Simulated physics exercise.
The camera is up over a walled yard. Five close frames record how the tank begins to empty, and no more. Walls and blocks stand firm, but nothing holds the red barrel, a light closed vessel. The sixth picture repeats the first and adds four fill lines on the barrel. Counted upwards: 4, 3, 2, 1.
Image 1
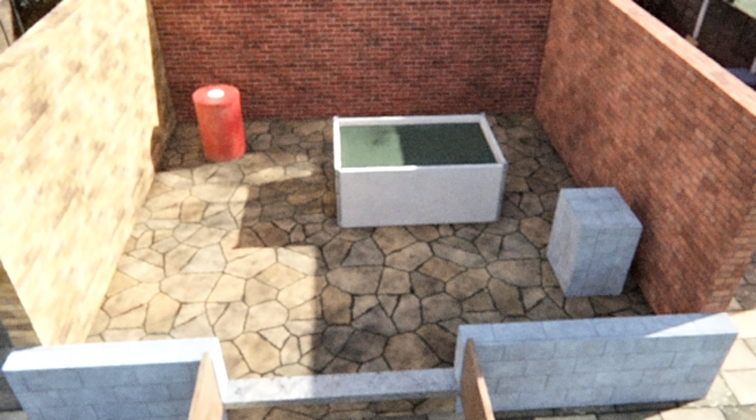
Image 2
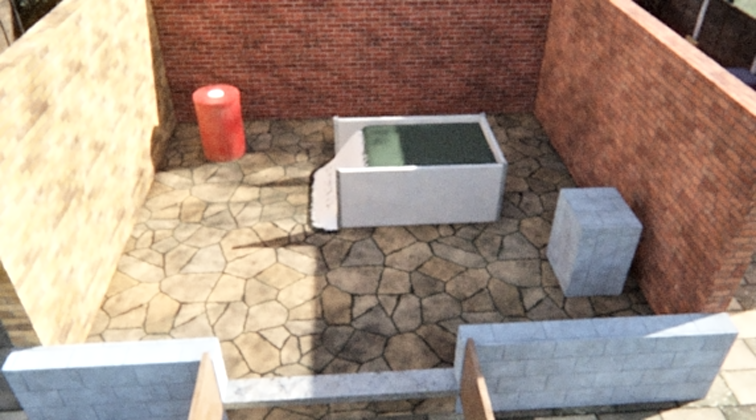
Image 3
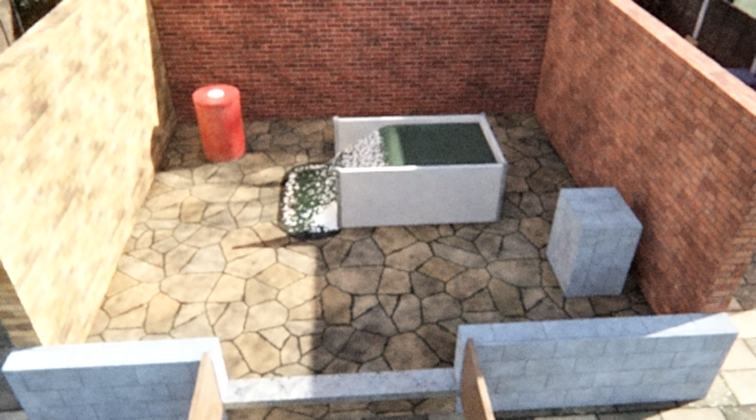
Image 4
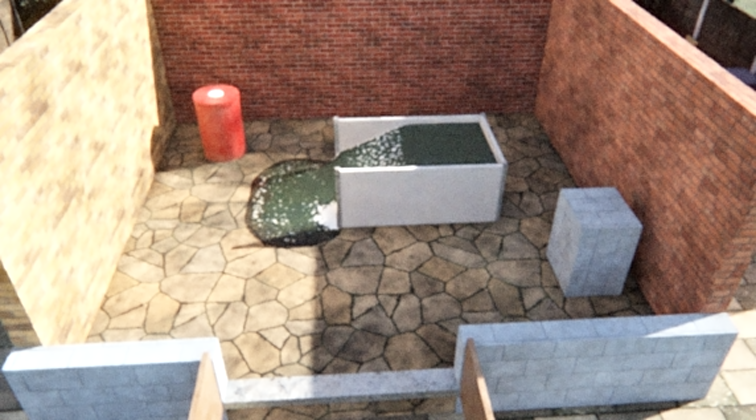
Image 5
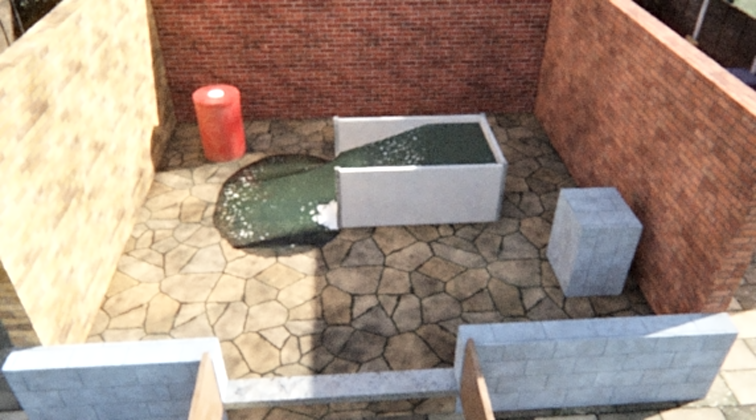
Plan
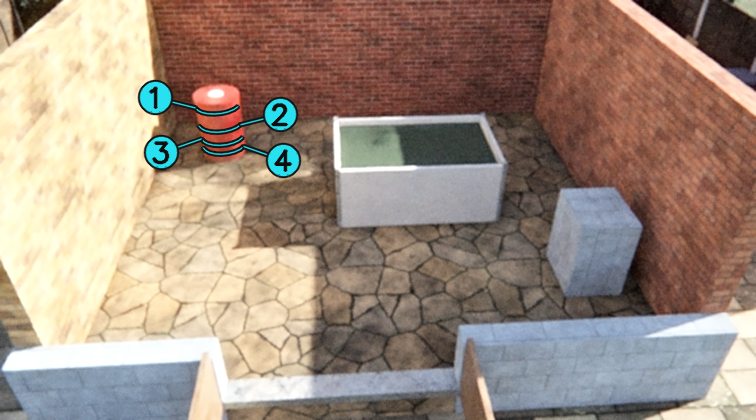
Walled paved yard with a pale tank of dark green water pouring out its left side and spreading across the stone floor.
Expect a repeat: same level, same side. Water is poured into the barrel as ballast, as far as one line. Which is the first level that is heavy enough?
Take 3.
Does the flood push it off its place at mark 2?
No, not at all.
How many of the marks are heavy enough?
Three of the four.
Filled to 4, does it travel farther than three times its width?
No, it does not.
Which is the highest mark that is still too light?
Here it is mark 4.
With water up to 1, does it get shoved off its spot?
No, not at all.
On the marked copy, 1 at (214, 114); 2 at (217, 132); 3 at (220, 145); 4 at (221, 154); from the bottom up 4, 3, 2, 1.
For mark 1, it does not move.
For mark 2, it does not move.
For mark 3, it does not move.
For mark 4, it is pushed about its own width away.
